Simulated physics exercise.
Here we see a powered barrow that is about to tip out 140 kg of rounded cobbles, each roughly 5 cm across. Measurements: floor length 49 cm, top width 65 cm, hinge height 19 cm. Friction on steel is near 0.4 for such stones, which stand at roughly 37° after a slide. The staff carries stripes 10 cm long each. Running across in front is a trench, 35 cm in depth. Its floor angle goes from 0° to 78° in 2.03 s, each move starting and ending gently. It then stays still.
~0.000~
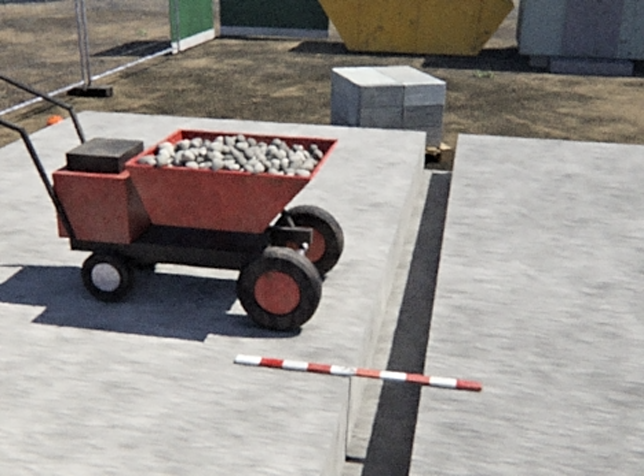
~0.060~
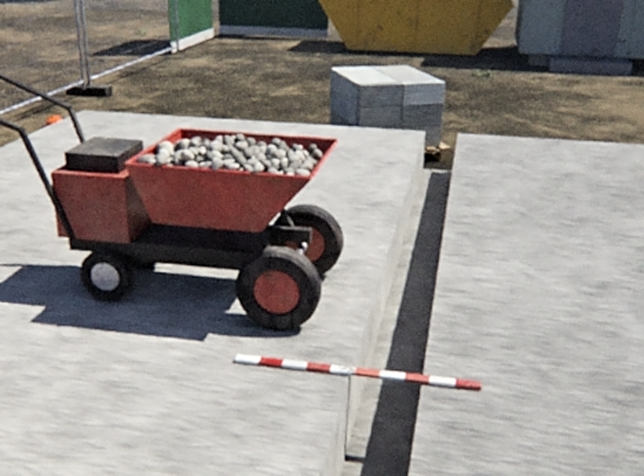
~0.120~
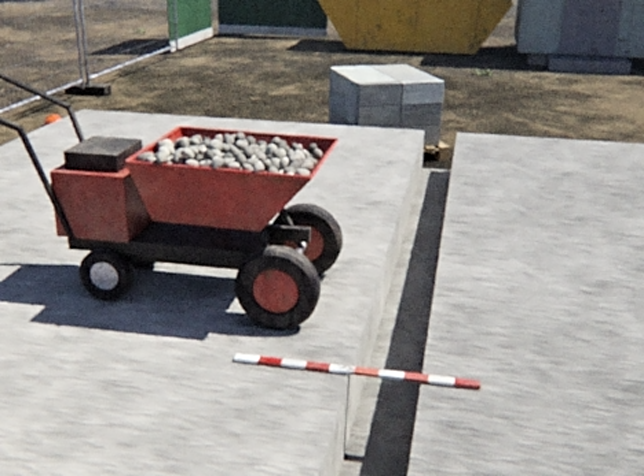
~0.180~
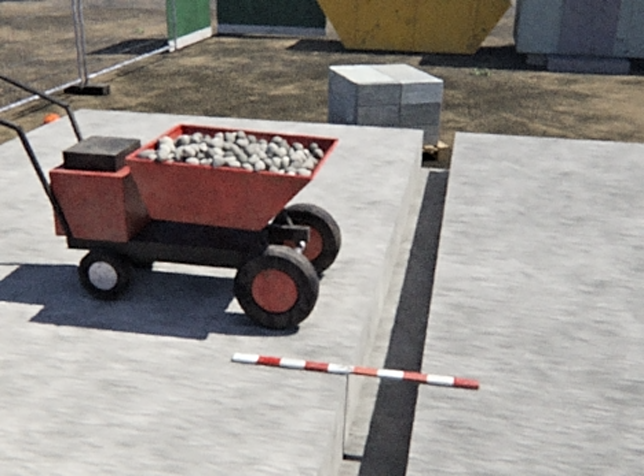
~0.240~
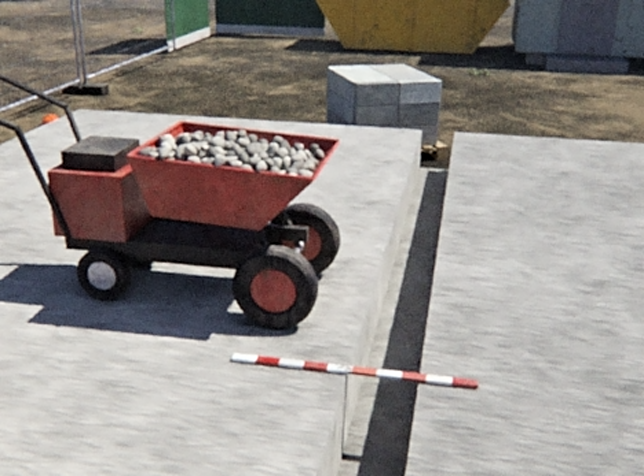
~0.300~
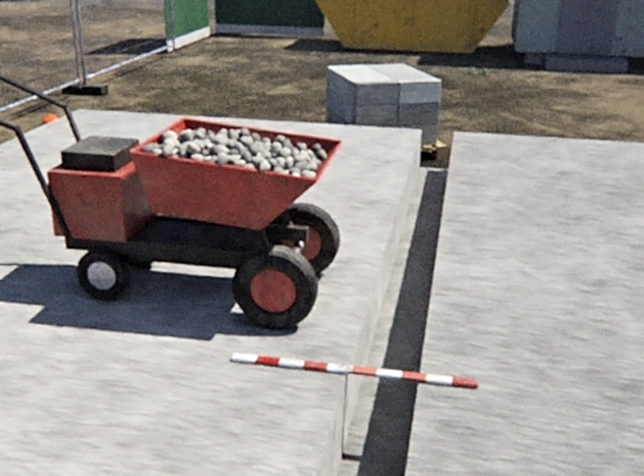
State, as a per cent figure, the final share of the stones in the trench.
The final share is about 41 per cent.
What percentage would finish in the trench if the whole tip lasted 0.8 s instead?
Something close to 25 per cent.
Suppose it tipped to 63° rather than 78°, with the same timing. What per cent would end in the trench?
It comes out at about 55 percent.
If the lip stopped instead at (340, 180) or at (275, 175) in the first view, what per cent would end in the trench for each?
Around 10 and then 80 percent.
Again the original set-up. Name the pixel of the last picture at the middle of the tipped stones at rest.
Around (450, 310).
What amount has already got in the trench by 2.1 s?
Around 25 per cent of it, at that instant.
After 1.5 s the floor is at 66°; 92 % in the tray, 5 % in the trench, 3 % past the trench; the foremost stones are at (449, 306).
After 2.1 s the floor is at 78°; 20 % in the tray, 23 % in the trench, 57 % past the trench; the foremost stones are at (631, 357).
After 2.5 s the floor is at 78°; 3 % in the tray, 35 % in the trench, 62 % past the trench; the foremost stones are past the picture's edge.
After 4.4 s the floor is at 78°; 0 % in the tray, 41 % in the trench, 59 % past the trench; the foremost stones are past the picture's edge.
